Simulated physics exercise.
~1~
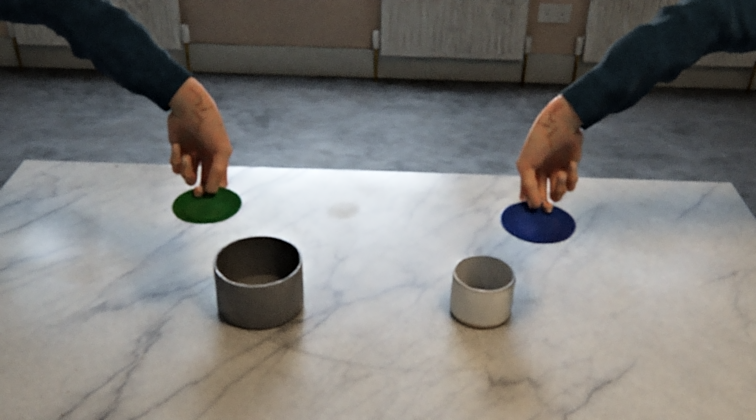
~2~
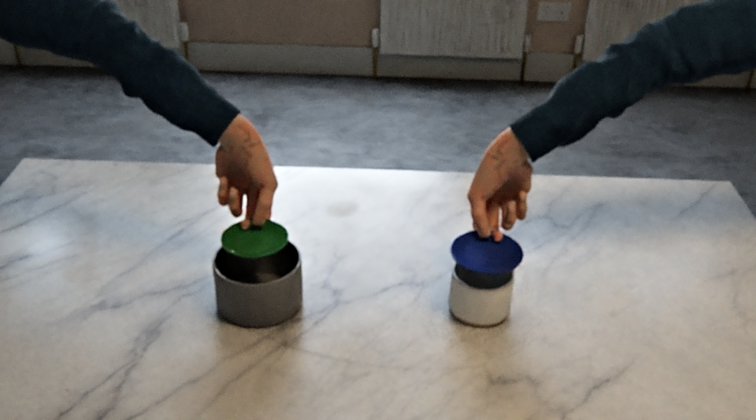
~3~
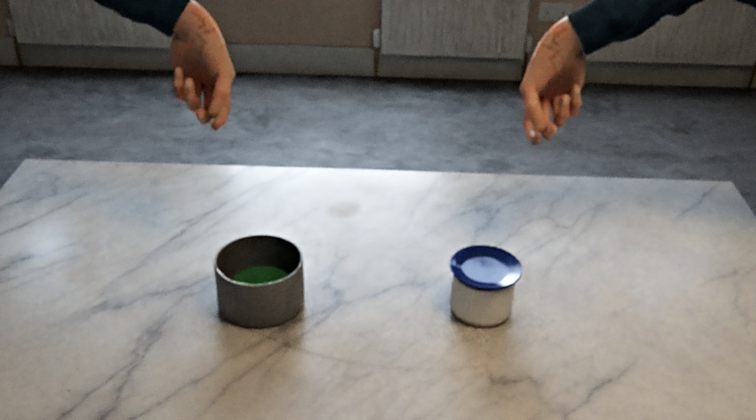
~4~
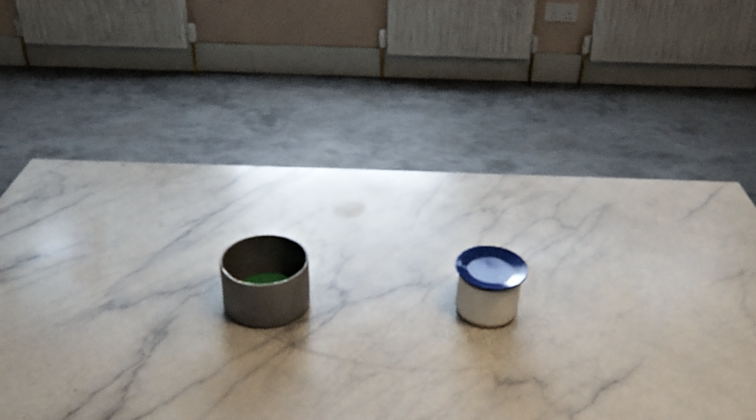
The footage shows two hands lowering a green disc over a dark grey container on the left and a blue disc over a smaller white one on the right, then letting go and withdrawing. The green disc drops inside its container, while the blue one rests on the rim.
